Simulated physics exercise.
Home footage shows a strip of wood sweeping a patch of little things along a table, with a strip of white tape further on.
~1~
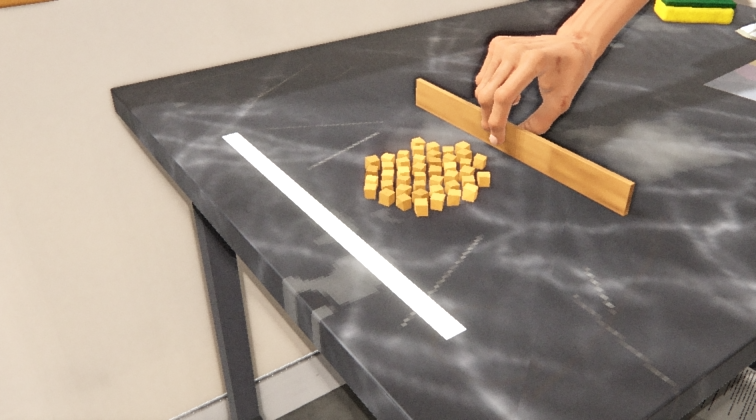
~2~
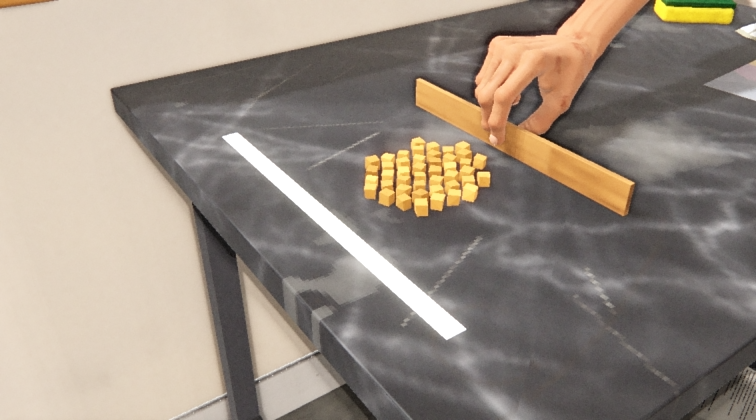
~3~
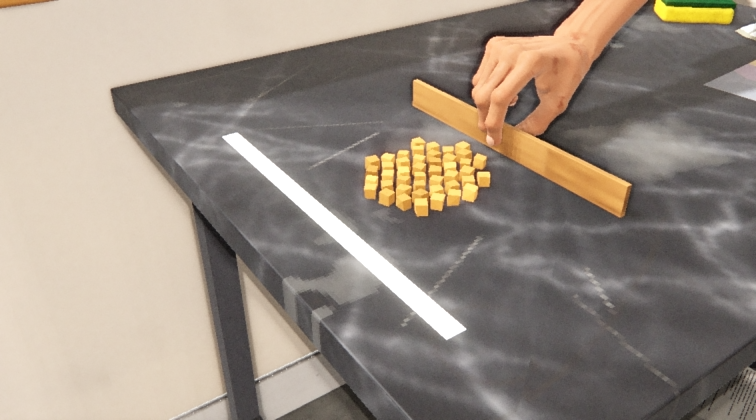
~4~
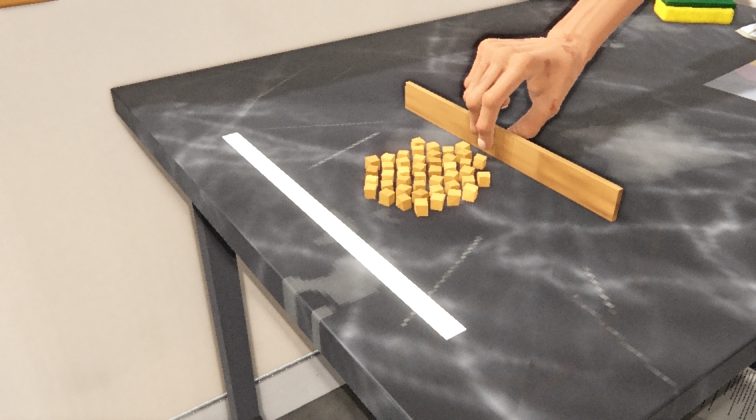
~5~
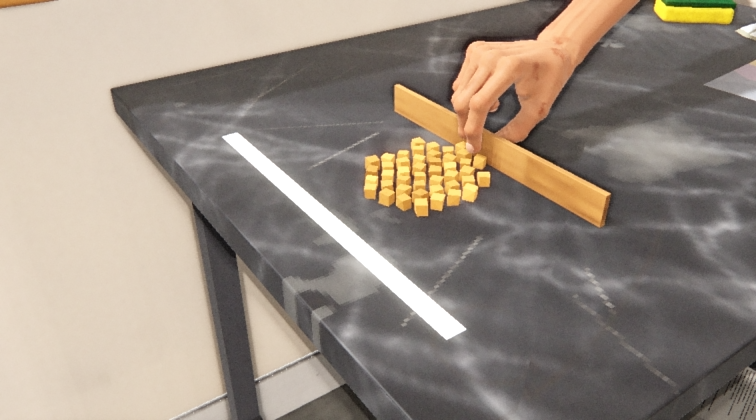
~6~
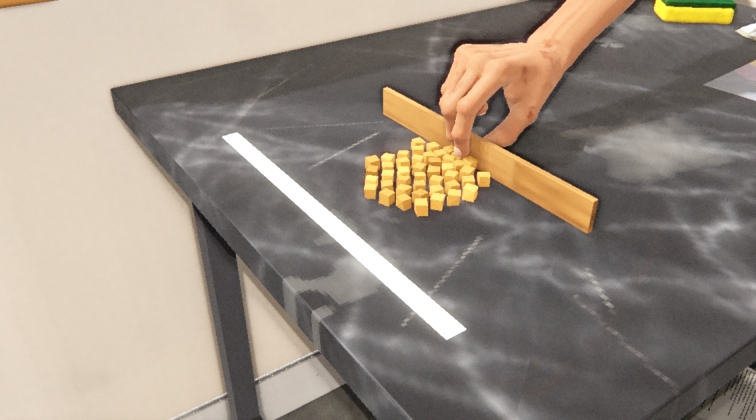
A hand slides a strip of wood left across a dark table to the small cubes.
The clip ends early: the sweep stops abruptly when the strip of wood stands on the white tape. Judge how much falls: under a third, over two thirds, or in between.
What goes over the end does not reach a third.
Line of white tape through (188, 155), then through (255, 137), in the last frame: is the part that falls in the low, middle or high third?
Over two thirds, then less than a third.
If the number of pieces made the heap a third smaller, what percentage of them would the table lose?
0 % or thereabouts.
Shortly afterwards, strip of wood still moving, near (395, 161); heap all on the table, its front near (338, 212).
Next, strip of wood stopped at the white tape; heap a little over the edge.
In the end, strip of wood stopped at the white tape; heap a little over the edge.
